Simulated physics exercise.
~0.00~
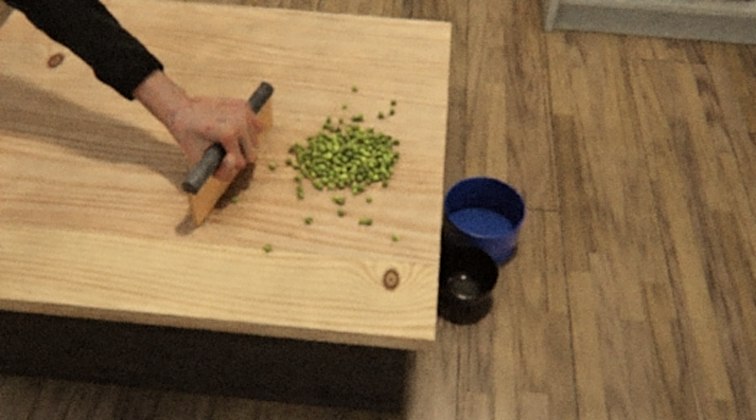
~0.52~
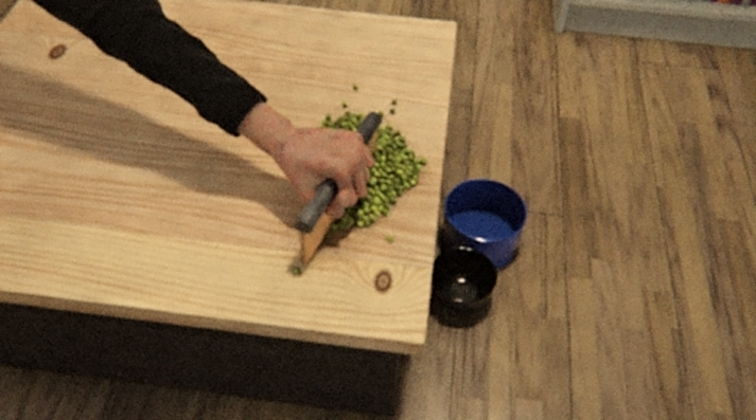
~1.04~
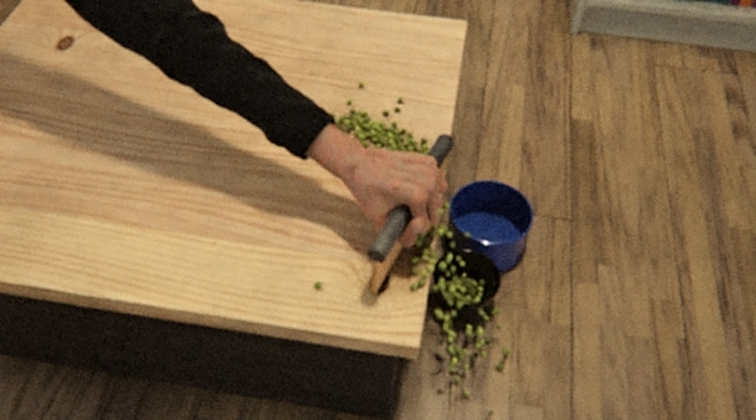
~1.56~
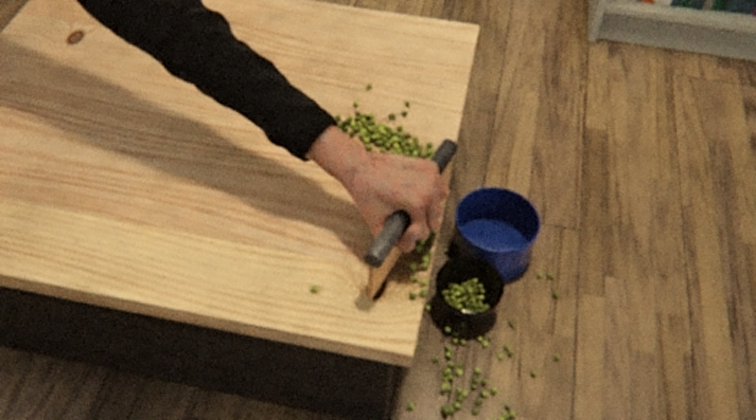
On a wooden tabletop, a hand pushes green peas rightward with a scraper, some dropping into a black bowl, others scattering on the floor.
